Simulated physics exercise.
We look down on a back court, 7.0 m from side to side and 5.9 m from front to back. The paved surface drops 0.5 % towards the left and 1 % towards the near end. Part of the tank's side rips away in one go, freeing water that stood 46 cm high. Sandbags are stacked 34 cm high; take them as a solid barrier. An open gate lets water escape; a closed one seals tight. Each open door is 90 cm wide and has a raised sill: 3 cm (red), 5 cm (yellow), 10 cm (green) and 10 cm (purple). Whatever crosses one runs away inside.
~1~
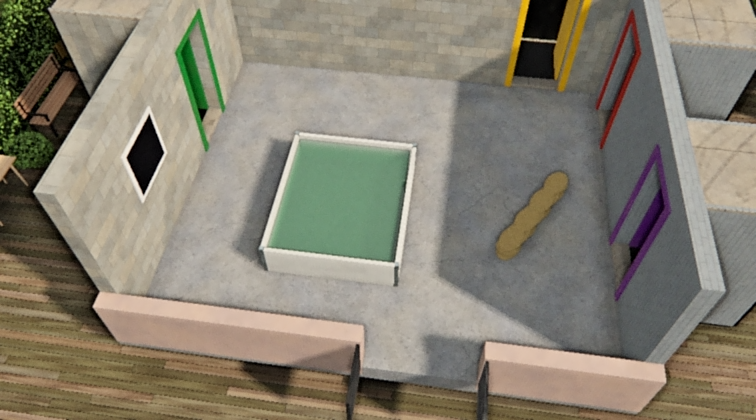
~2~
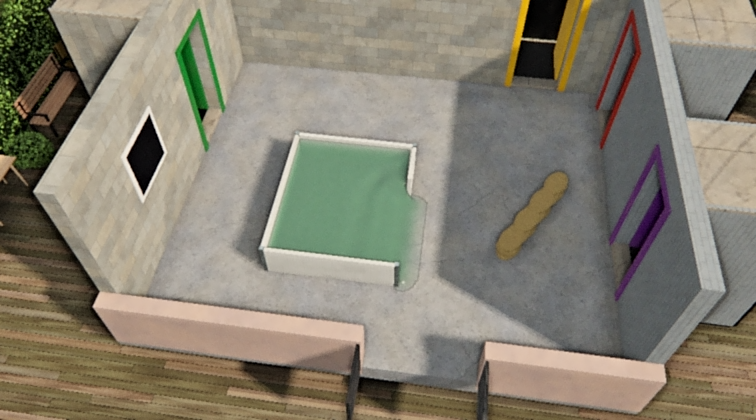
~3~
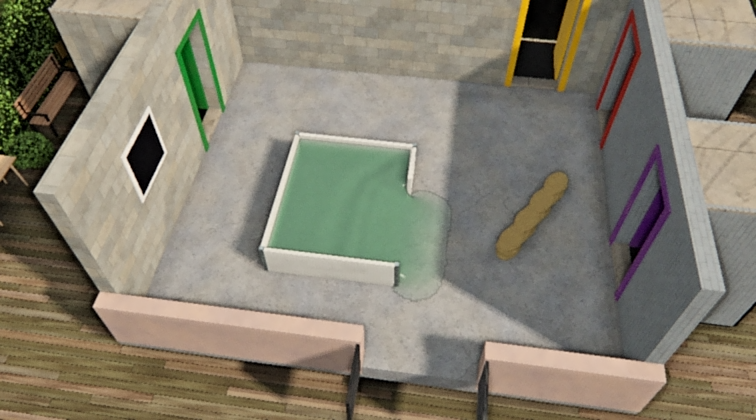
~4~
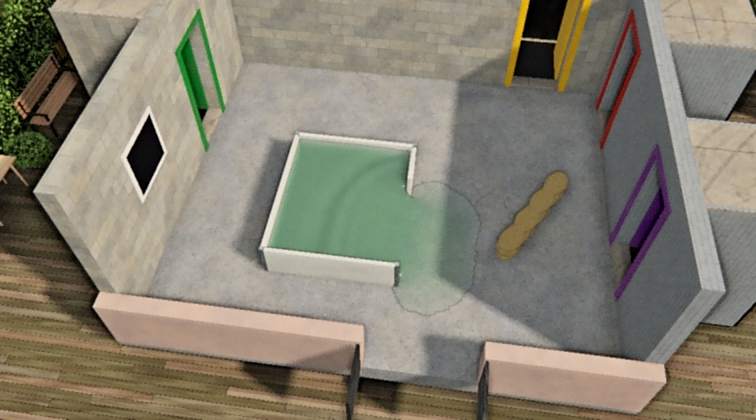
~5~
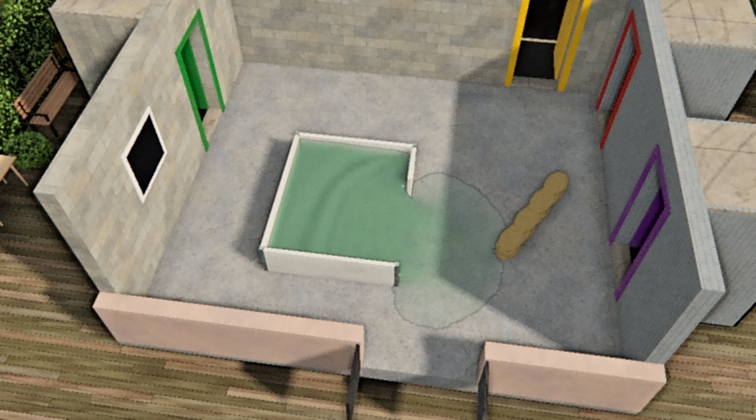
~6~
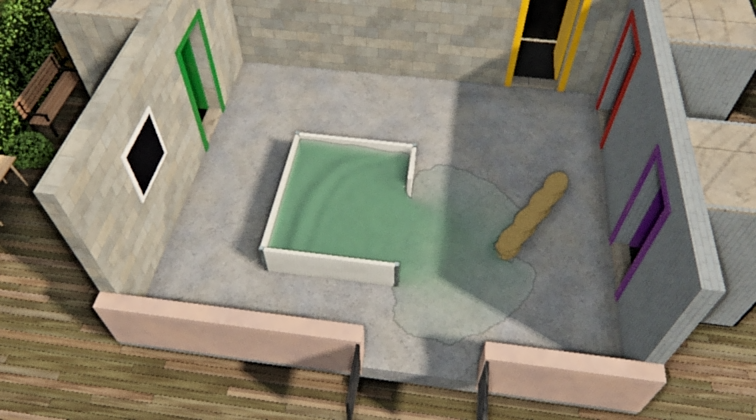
A walled court held a white-edged tank of still green water until part of its right side gave way, and the water poured out, spreading across the grey floor and around the near end of the sandbags.
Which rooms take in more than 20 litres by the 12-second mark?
Within that time: At the red door it passes the limit; at the yellow door it goes over the limit; at the green door it does not reach the limit; at the purple door it keeps below the limit.
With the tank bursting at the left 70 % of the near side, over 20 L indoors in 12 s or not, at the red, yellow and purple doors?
Then: Red under, yellow below, purple below.
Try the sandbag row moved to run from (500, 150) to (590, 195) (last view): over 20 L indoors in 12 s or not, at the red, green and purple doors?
Then: Red under, green below, purple above.
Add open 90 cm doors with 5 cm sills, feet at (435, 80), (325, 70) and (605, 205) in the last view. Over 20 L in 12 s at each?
In that order: Under, not over, above.
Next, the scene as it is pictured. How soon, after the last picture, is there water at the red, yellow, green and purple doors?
Arrival: Red 1.4 s, yellow 1.8 s, green 9.0 s, purple 0.7 s.
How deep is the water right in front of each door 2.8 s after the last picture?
In cm: Red 5, yellow 8, green 0, purple 13.
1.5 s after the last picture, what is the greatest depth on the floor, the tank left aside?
Roughly 39 cm.
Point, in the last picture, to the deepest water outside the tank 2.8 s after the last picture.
Near (588, 380).
Then, 0.7 s after the last picture water covers 20 % of the floor and is deepest (32 cm) near (488, 249); red door not reached, yellow door not reached, green door not reached, purple door 4 cm at the sill, 0 L in.
Then, 1.5 s after the last picture water covers 30 % of the floor and is deepest (39 cm) near (600, 369); red door 3 cm at the sill, 0 L in, yellow door not reached, green door not reached, purple door 9 cm at the sill, 0 L in.
Then, 2.8 s after the last picture water covers 45 % of the floor and is deepest (23 cm) near (588, 380); red door 5 cm at the sill, 8 L in, yellow door 8 cm at the sill, 11 L in, green door not reached, purple door 13 cm at the sill, 3 L in.
Then, 6.3 s after the last picture water covers 60 % of the floor and is deepest (12 cm) near (588, 380); red door 7 cm at the sill, 58 L in, yellow door 10 cm at the sill, 83 L in, green door not reached, purple door 10 cm at the sill, 8 L in.
Then, 11.3 s after the last picture water covers 90 % of the floor and is deepest (7 cm) near (219, 122); red door 4 cm at the sill, 94 L in, yellow door 3 cm at the sill, 109 L in, green door 7 cm at the sill, 0 L in, purple door 6 cm at the sill, 8 L in.
